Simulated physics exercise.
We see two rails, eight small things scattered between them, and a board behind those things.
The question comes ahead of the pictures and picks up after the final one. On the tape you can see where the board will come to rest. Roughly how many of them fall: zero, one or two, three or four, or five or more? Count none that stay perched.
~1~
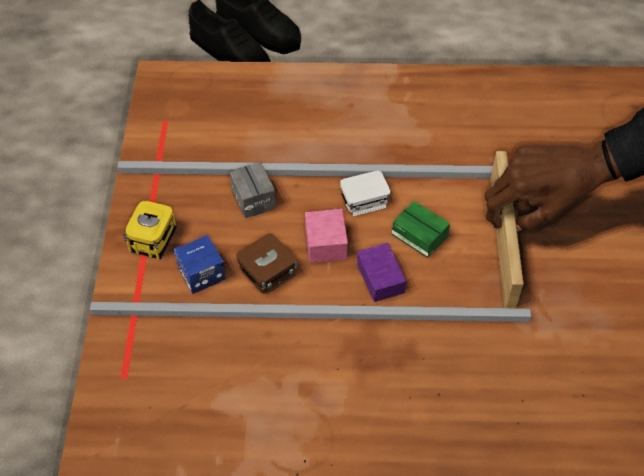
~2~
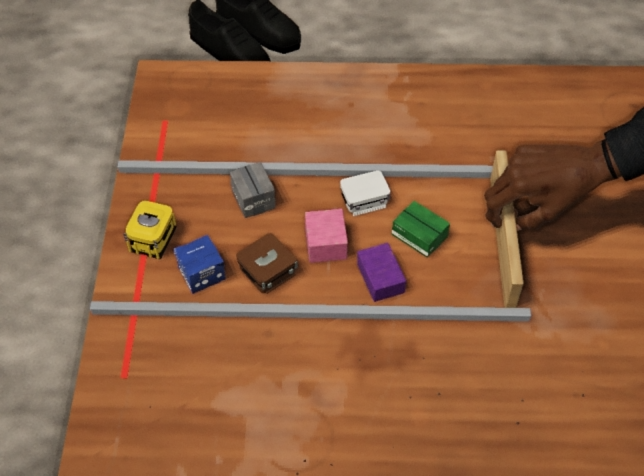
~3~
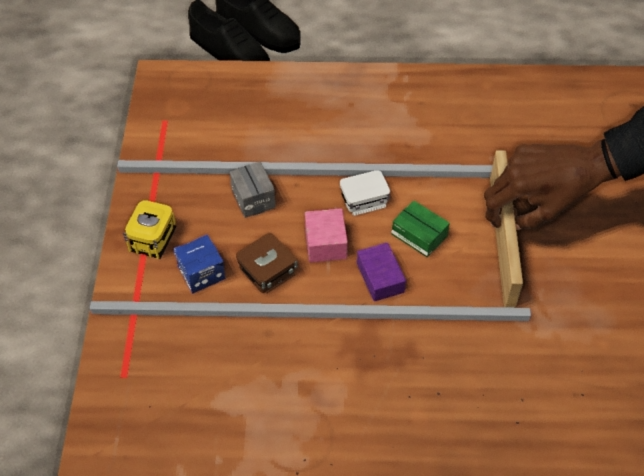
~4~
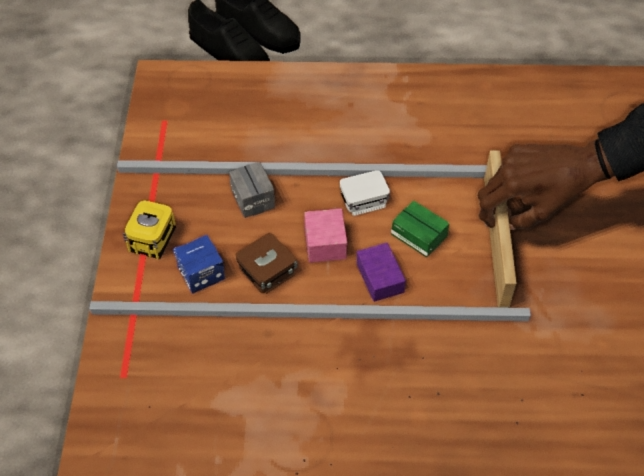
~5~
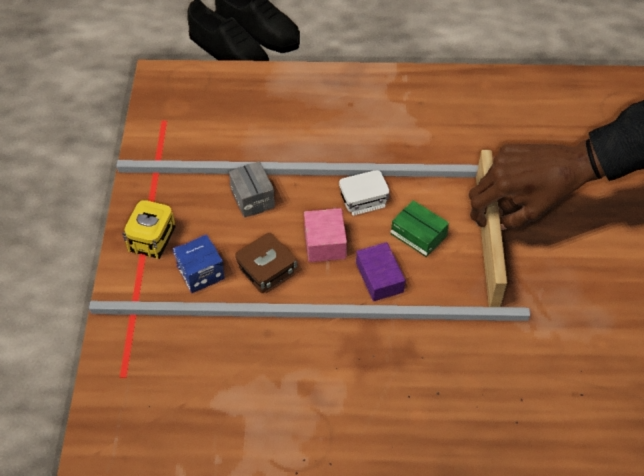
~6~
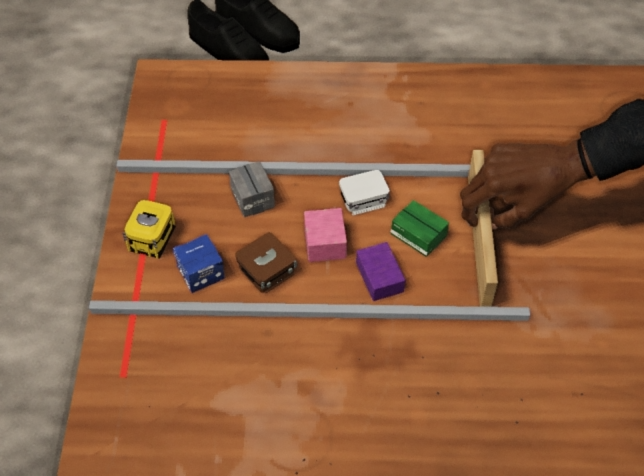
Five or more.
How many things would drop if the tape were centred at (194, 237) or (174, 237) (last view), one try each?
Down on the floor: 2 and 2.
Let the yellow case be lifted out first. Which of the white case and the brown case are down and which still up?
The white case stays up top while the brown case ends up below.
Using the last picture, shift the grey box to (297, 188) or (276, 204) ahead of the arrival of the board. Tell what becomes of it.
The grey box goes down at the first spot and goes down at the second.
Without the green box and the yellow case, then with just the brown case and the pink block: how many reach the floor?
First 3, second 3.
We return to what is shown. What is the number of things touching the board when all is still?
Counting them up gives 3.
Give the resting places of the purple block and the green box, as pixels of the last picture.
Final pixels, roughly: (123, 265) for the first, (124, 218) for the other.
Early on, none off yet; yellow case at rest near (150, 229); blue box at rest near (200, 264); grey box at rest near (252, 189).
A while later, none off yet; yellow case at rest near (146, 228); blue box travelled about its own width near (154, 270); grey box travelled about its own width near (198, 187).
Finally, the number that fall off is five or more; lost, pink block, brown case, grey box, blue box and yellow case.
